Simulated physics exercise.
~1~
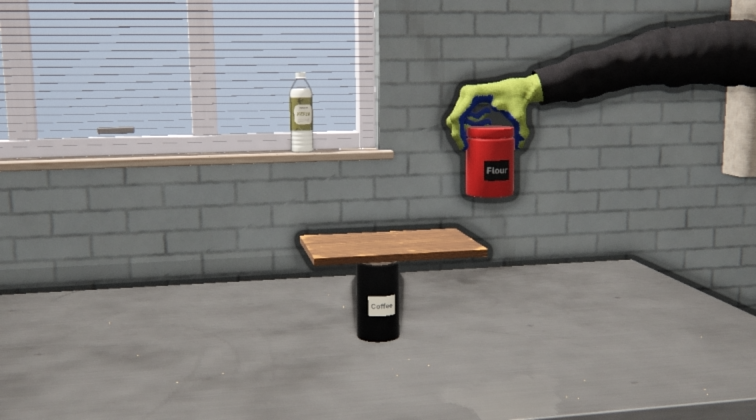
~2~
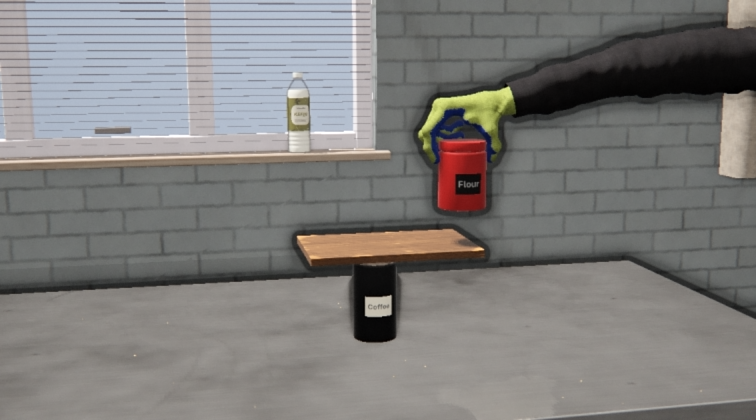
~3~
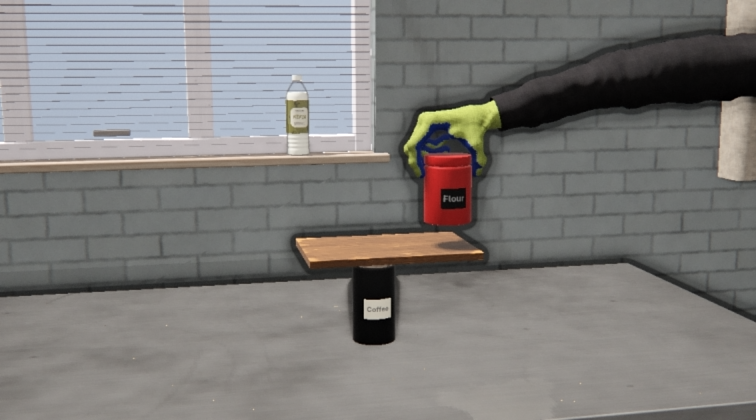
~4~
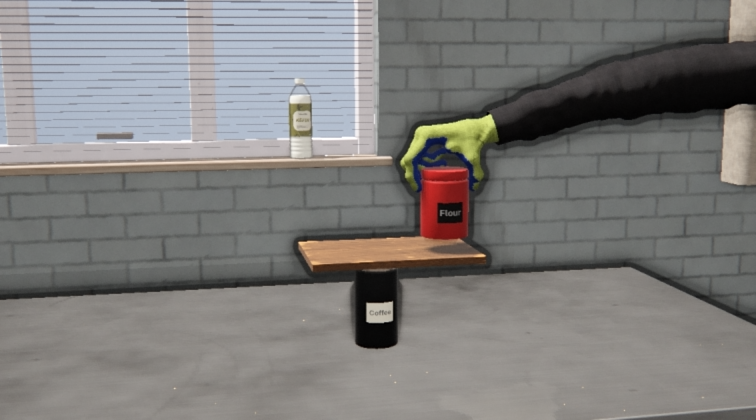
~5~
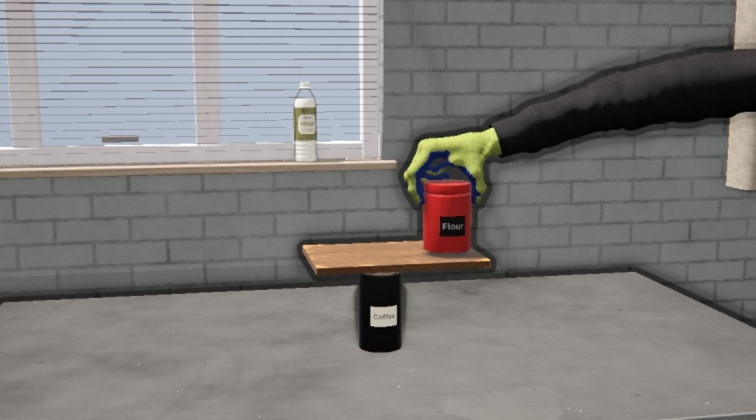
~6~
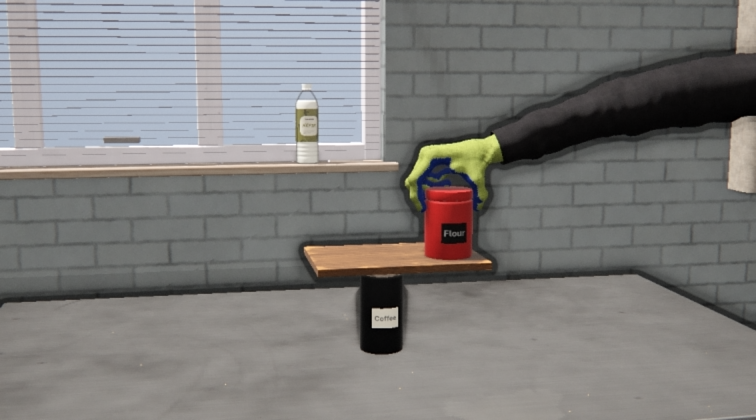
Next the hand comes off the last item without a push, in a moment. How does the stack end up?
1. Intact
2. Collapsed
Answer: 2.
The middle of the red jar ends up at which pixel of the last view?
It finishes at about (544, 328).
Then, 0.30 s after the last picture, red jar now fallen; brown board tipped 41° from how it was.
Then, 0.50 s after the last picture, brown board tipped 74° from how it was.
Then, 0.90 s after the last picture, brown board now fallen.
At rest, fallen, red jar and brown board; black jar in place. Seen from the same camera at the end, red jar near (544, 328). The stack gives way.
